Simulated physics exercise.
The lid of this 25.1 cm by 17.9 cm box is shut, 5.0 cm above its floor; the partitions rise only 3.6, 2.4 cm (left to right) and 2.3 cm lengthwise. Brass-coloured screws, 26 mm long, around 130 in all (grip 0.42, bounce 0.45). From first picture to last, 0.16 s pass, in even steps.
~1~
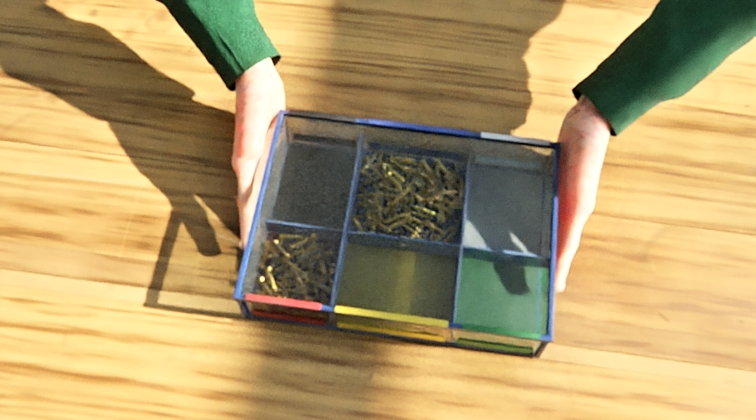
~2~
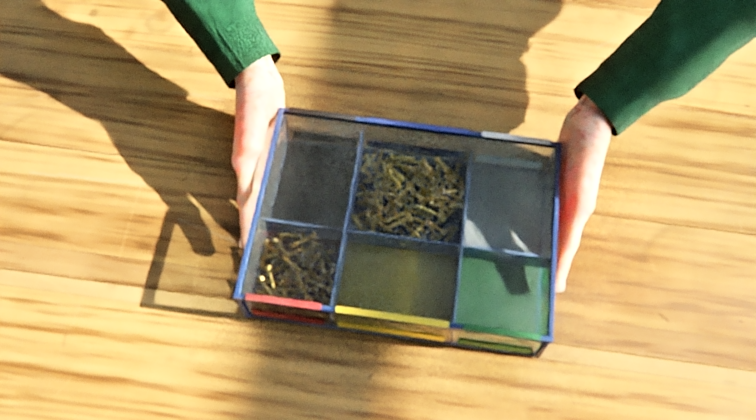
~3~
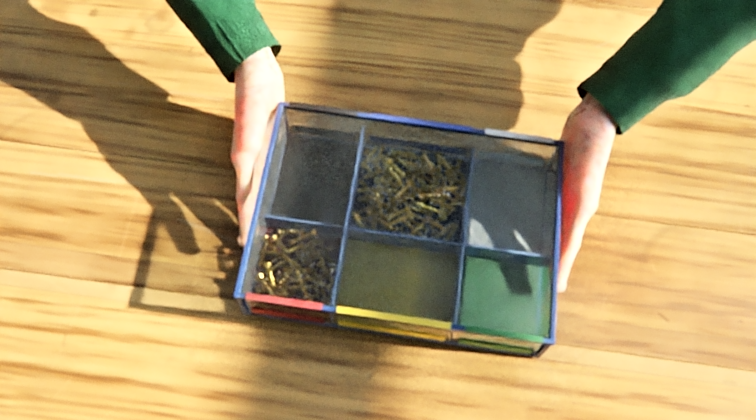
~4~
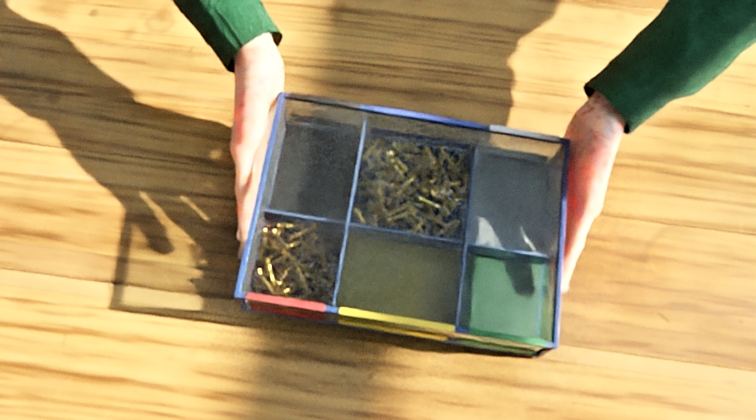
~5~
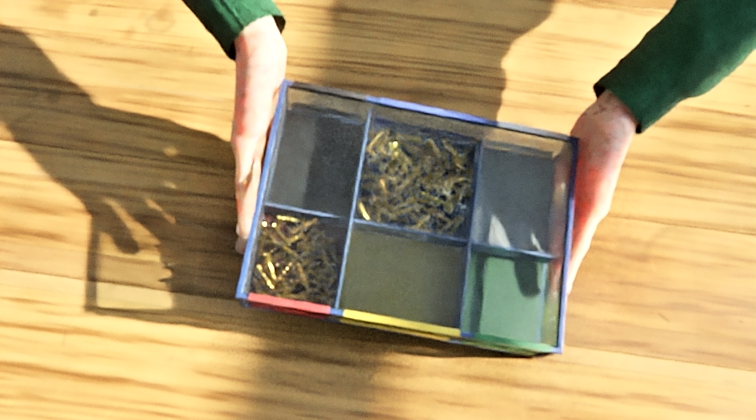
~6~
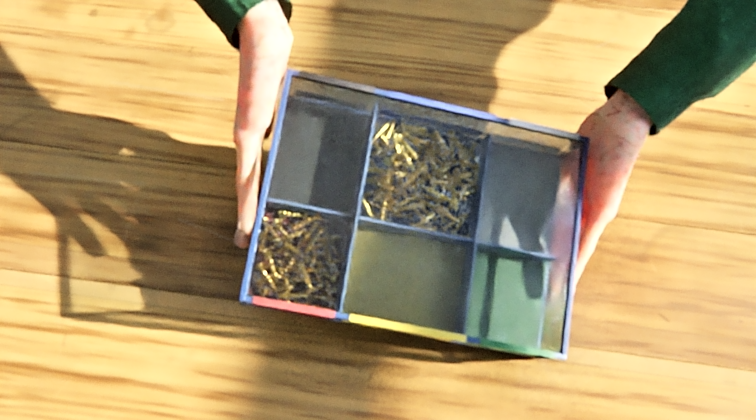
On a wood-grained surface in bright light, two hands in green sleeves hold a shut, clear-lidded box with brass-coloured screws in two of its six compartments. The hands start with it nearly level, then gradually tilt it toward its right front corner, while the shadow at left slides farther left and the screws stay in the same two compartments.
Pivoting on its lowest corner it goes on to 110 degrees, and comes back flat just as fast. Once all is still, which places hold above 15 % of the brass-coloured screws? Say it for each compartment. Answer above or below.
Red compartment: Above; blue compartment: Below; green compartment: Above; yellow compartment: Below; white compartment: Below; black compartment: Below.
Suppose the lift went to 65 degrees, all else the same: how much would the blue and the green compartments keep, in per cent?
In that case blue 20, green 30.
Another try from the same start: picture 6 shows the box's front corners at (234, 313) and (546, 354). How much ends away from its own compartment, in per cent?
In that case some 65 per cent.
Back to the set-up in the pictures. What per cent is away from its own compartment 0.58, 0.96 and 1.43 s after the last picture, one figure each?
In turn: 45, 70, 70.
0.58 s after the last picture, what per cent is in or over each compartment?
Red 35, blue 20, green 20, yellow 20, white 10, black 0.
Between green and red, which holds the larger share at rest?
The green compartment.
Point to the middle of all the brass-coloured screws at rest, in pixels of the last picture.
Near (483, 314).
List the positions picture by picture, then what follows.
Box tilt 0 degrees, front corners at (240, 295) and (547, 337); red 35 %, blue 65 %, in the first picture.
Box tilt 1 degrees, front corners at (240, 294) and (548, 337), in the second picture.
Box tilt 3 degrees, front corners at (240, 294) and (550, 339), lowest corner right front, in the third picture.
Box tilt 7 degrees, front corners at (240, 293) and (553, 343), lowest corner right front, in the fourth picture.
Box tilt 13 degrees, front corners at (242, 293) and (557, 348), lowest corner right front, in the fifth picture.
Box tilt 18 degrees, front corners at (246, 296) and (561, 354), lowest corner right front; red 35 %, blue 65 %, in the sixth picture.
Then, 0.58 s after the last picture, tilt 110 degrees; red 35 %, blue 20 %, green 20 %, yellow 20 %, white 10 %.
Then, 0.96 s after the last picture, tilt 48 degrees; red 30 %, green 65 %, yellow 5 %.
Then, 1.43 s after the last picture, tilt 0 degrees; red 30 %, green 65 %, yellow 5 %.
In the end, red 30 %, blue 0 %, green 65 %, yellow 5 %, white 0 %, black 0 %.
